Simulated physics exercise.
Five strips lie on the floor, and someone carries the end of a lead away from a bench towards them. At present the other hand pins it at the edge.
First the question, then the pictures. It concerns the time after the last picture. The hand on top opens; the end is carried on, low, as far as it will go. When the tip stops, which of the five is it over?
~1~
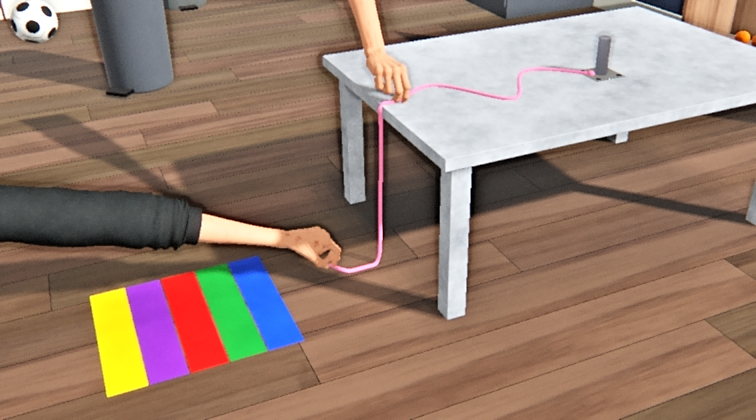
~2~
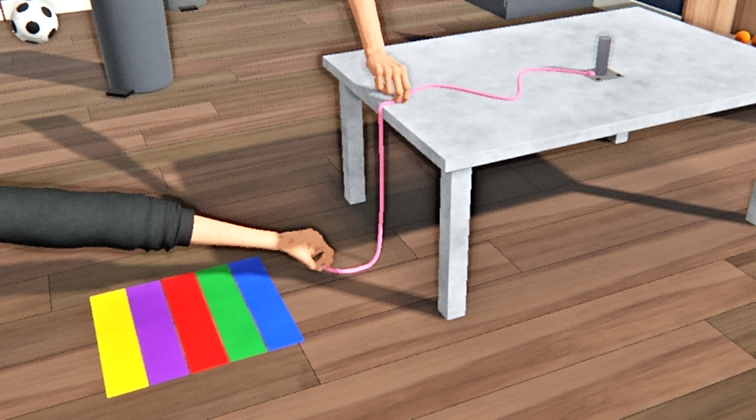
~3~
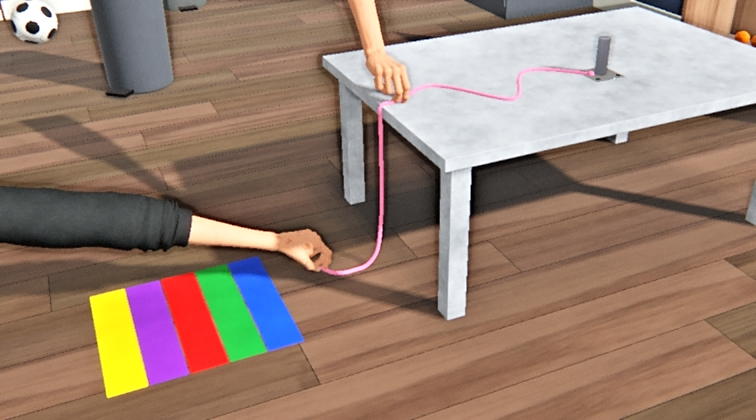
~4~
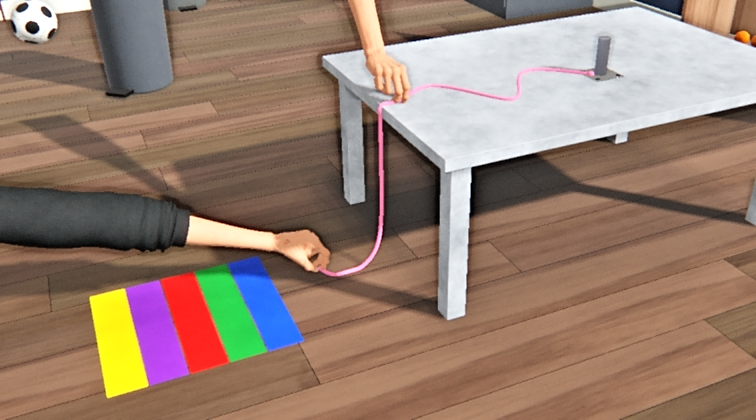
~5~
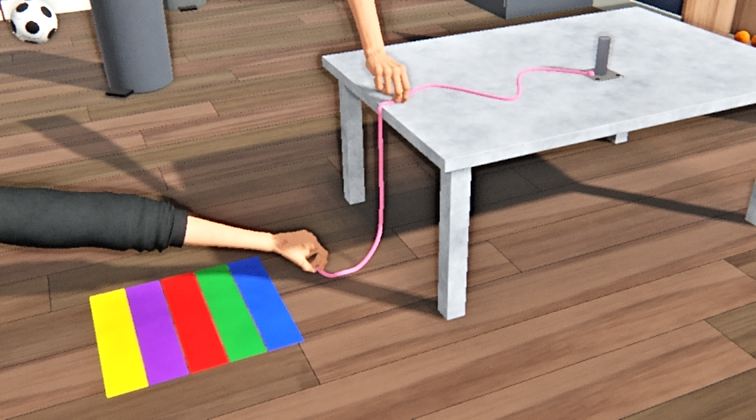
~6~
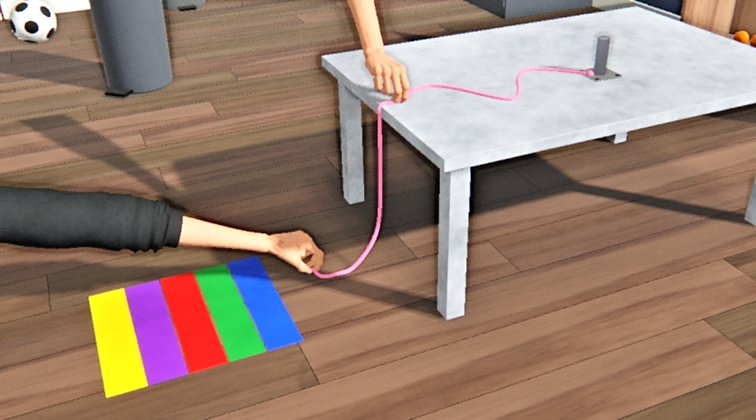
The yellow one.
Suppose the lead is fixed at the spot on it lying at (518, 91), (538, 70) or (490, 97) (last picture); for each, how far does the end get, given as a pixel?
Going through the tries, I'd expect close to (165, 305), (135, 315) and lastly (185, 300).
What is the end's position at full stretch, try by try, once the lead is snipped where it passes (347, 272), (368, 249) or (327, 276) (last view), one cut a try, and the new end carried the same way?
About (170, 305), then (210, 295), then (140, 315).
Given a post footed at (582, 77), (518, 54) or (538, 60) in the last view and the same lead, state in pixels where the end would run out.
Around (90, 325), then (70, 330), then (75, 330).
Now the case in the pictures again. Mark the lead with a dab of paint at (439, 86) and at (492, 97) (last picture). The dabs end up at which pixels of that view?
At (380, 112), then (436, 99).
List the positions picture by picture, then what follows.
End (330, 264); blue (278, 327); green (241, 338); red (203, 348); purple (164, 359); yellow (124, 370), in the first picture.
End (323, 267); lead through (551, 70) (519, 89) (458, 89) (398, 102) (382, 173) (379, 244), in the second picture.
End (321, 267), in the third picture.
End (319, 268); lead through (551, 70) (519, 89) (458, 89) (398, 102) (381, 173) (378, 244), in the fourth picture.
End (317, 268), in the fifth picture.
End (313, 269); lead through (550, 70) (518, 89) (457, 89) (397, 101) (380, 173) (371, 245), in the sixth picture.
Early on, end near (176, 304); over red.
Midway, end near (137, 314); over purple.
At the end of the slack, end near (113, 320); over yellow. It gets as far as the yellow strip.
